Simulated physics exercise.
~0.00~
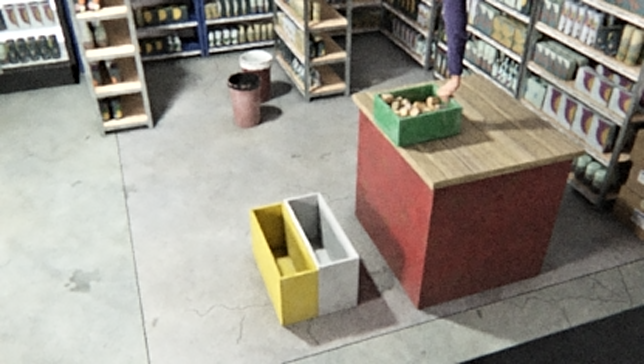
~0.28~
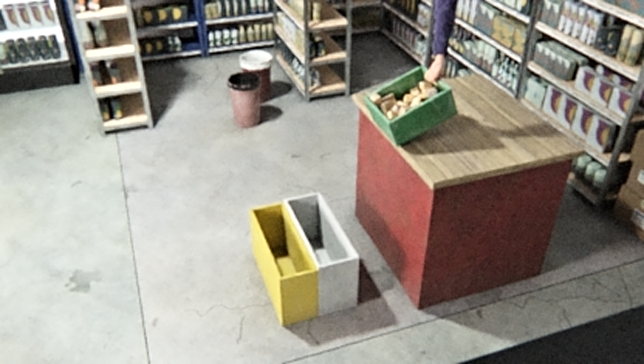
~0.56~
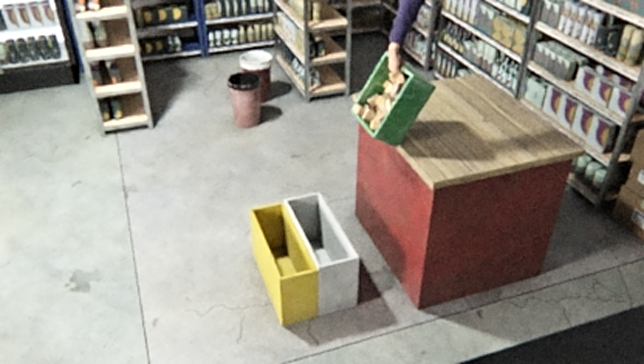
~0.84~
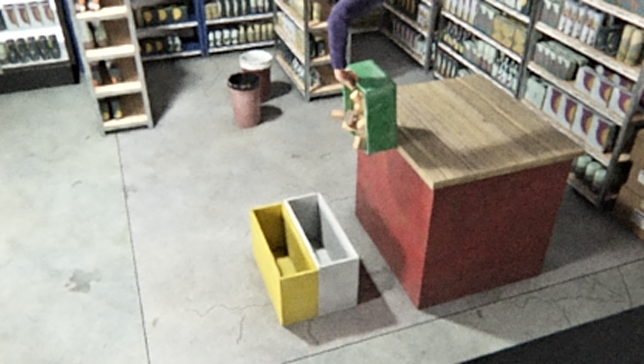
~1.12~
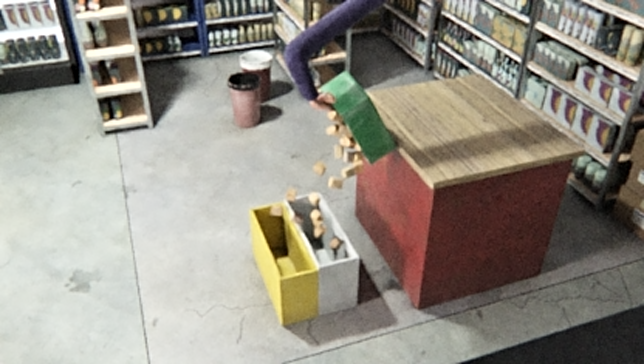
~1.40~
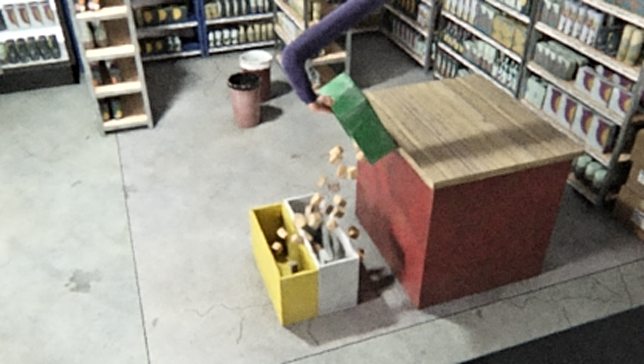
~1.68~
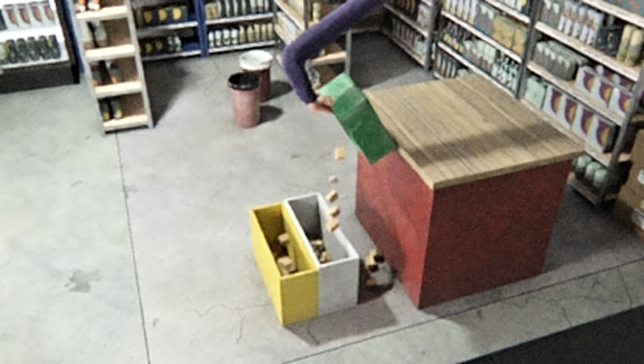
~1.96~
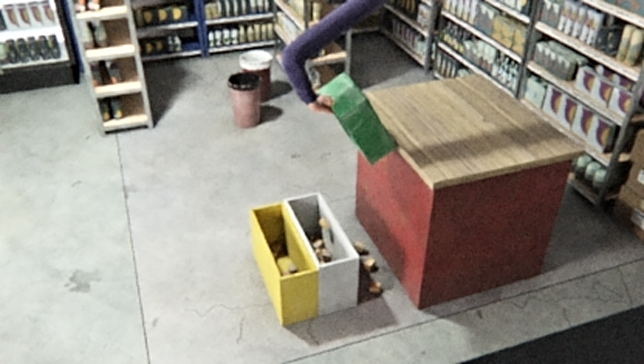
Purple-sleeved arm tipping a green box of wooden pieces off a bench, most landing in white and yellow boxes, a few on the floor.
